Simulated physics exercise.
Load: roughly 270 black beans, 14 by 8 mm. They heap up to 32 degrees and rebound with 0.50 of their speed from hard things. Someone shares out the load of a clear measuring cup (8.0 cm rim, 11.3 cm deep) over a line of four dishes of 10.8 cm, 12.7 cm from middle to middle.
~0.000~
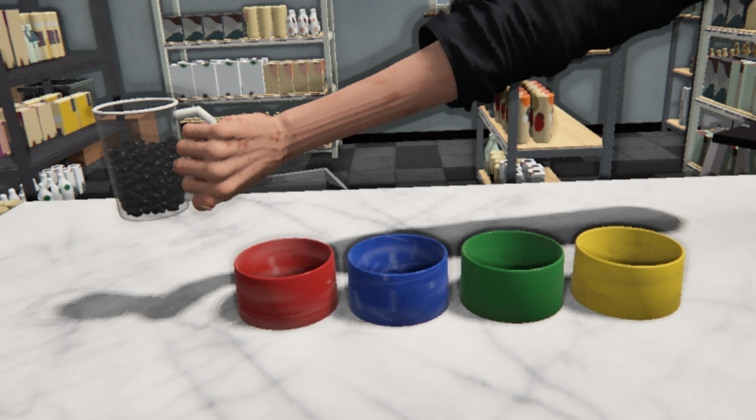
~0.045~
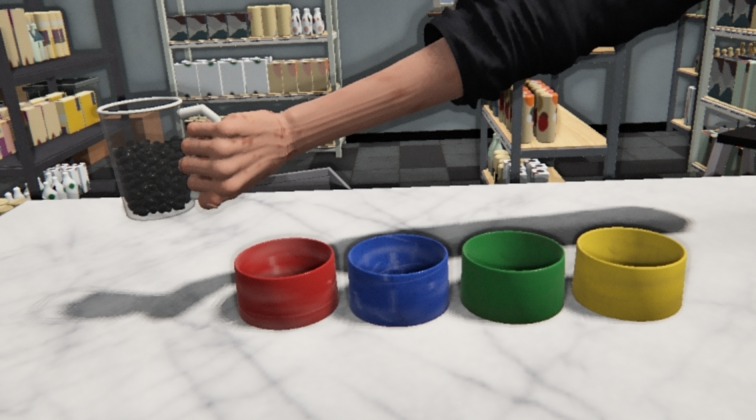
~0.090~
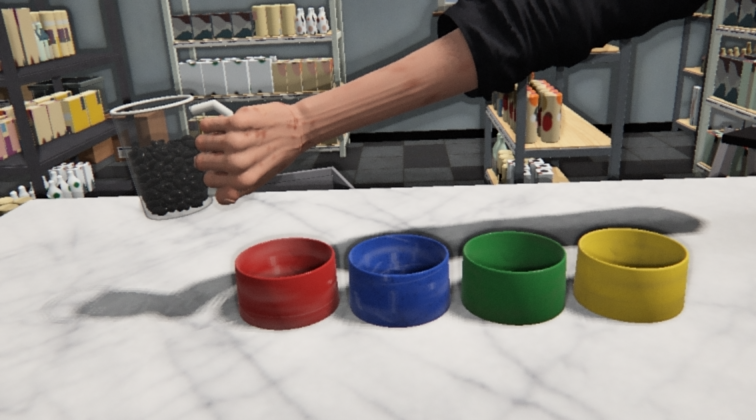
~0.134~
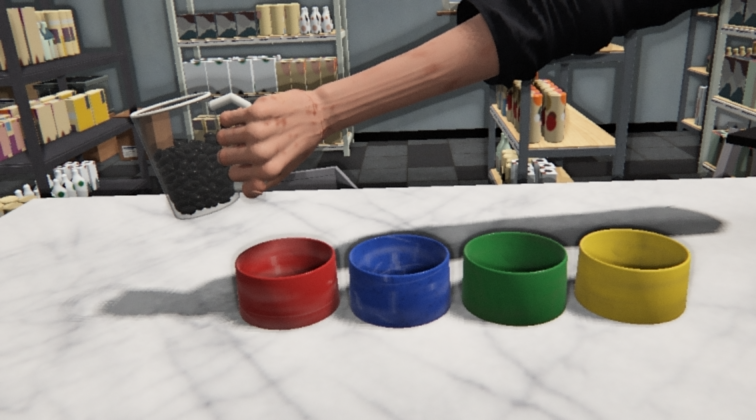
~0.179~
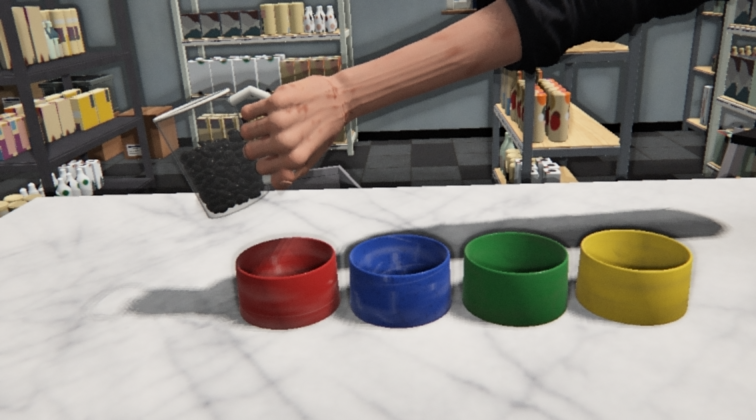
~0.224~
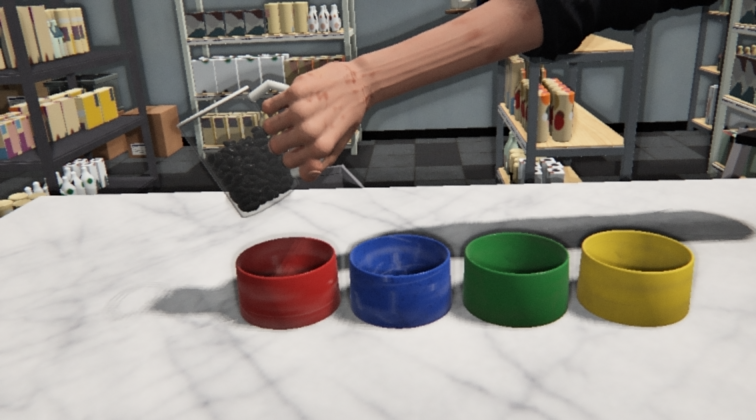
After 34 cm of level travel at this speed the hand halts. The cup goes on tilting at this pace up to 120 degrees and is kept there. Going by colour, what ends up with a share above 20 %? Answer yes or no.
Red no, blue yes, green no, yellow no, counter no.
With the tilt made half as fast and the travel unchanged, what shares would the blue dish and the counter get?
In that case blue 100; counter 0.
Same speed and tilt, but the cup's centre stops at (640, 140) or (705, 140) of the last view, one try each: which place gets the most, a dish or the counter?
Most goes to: Green; yellow.
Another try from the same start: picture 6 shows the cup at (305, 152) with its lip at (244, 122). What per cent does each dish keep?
Red 0, blue 100, green 0, yellow 0.
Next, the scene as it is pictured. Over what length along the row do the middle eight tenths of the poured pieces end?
Roughly 6 cm.
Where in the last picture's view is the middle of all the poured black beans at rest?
Near (397, 283).
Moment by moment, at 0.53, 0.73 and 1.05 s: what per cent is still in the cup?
In turn: 100, 100, 40.
After 0.53 s, tilt 73 degrees; cup holds 100 %.
After 0.73 s, tilt 104 degrees; cup holds 100 %.
Then, at 1.05 s, tilt 120 degrees; cup holds 40 %, blue 50 %.
In the end, at 1.9 s, red 0 %, blue 100 %, green 0 %, yellow 0 %, counter 0 %.
